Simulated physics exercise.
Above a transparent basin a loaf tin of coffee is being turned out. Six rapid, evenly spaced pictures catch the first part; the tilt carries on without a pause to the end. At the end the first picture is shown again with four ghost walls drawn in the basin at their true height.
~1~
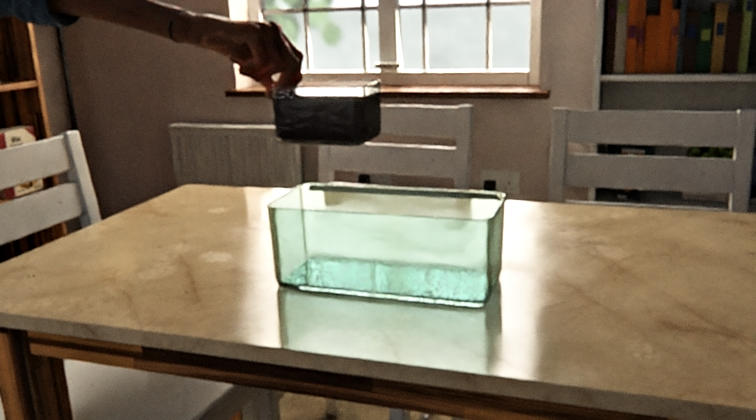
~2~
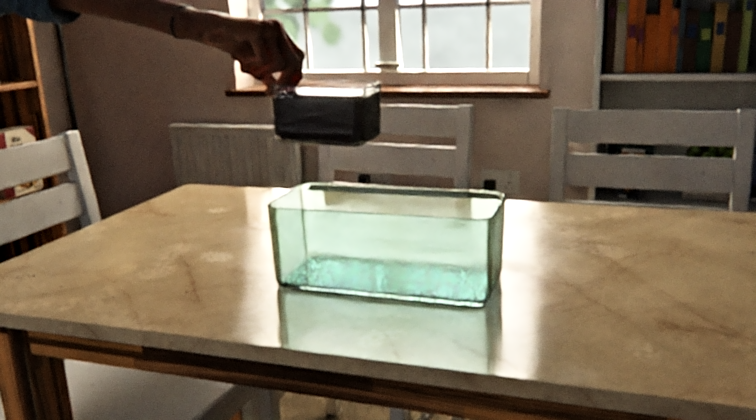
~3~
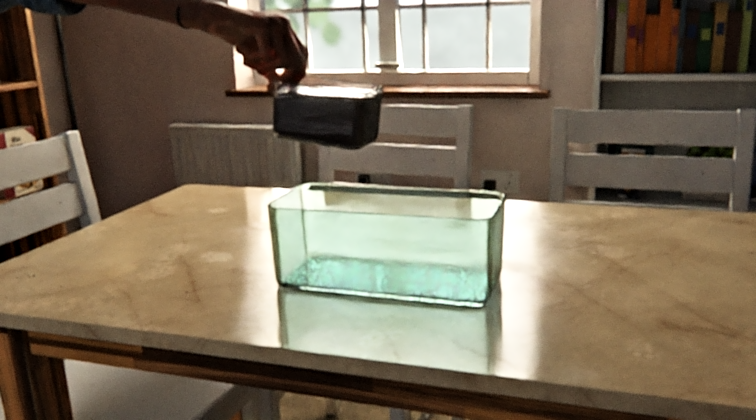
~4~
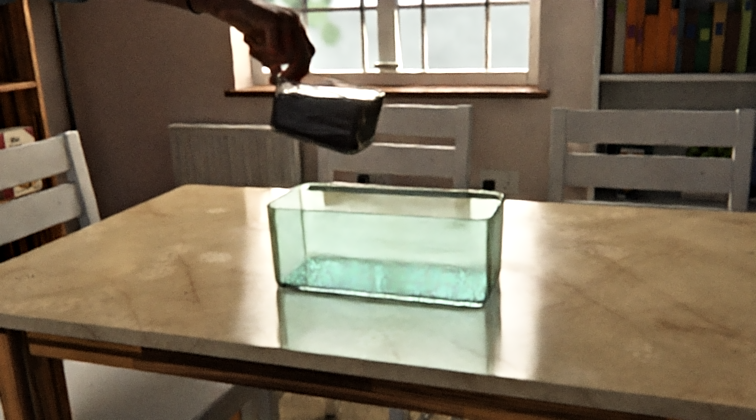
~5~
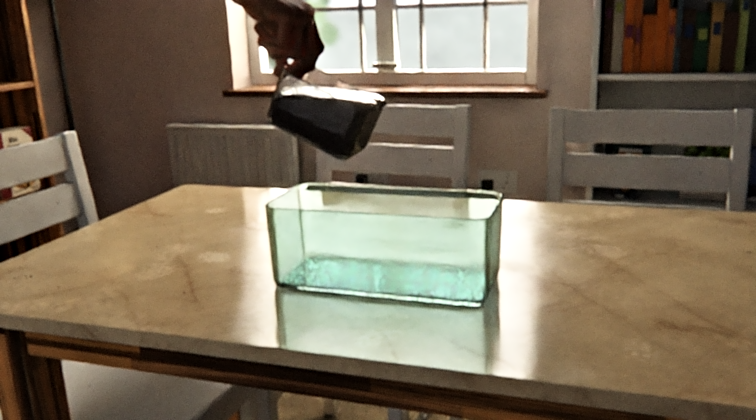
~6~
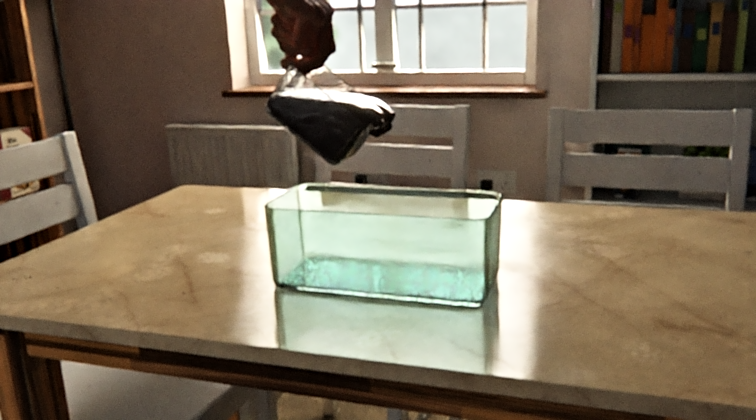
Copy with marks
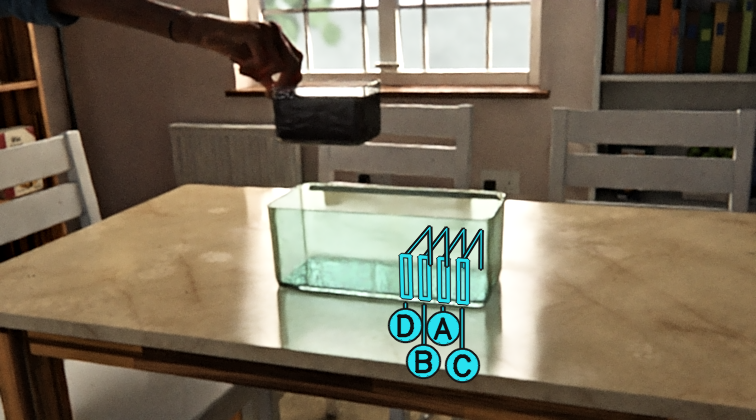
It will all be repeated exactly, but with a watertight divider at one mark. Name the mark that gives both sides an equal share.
Go for D.
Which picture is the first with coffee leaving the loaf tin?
Picture 5.
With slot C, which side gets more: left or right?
More ends on the left.
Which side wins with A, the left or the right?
More ends on the left.
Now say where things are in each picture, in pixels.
Upright, lip at (370, 83); basin from (277, 284) to (490, 305); nothing has left yet.
Upright, lip at (371, 84); nothing has left yet.
Tipped about 7°, lip at (373, 89); nothing has left yet.
Tipped about 15°, lip at (375, 97); nothing has left yet.
Tipped about 26°, lip at (375, 106); coffee is over the lip, down to (379, 107).
Tipped about 38°, lip at (375, 118); coffee is over the lip, down to (383, 132).
On the marked copy, A at (442, 307); B at (424, 305); C at (462, 309); D at (405, 303).
If A is chosen, about 92 % ends left of the wall and 5 % right of it; 3 % is lost outside.
If B is chosen, about 81 % ends left of the wall and 13 % right of it; 6 % is lost outside.
If C is chosen, about 94 % ends left of the wall and 4 % right of it.
If D is chosen, about 52 % ends left of the wall and 46 % right of it.
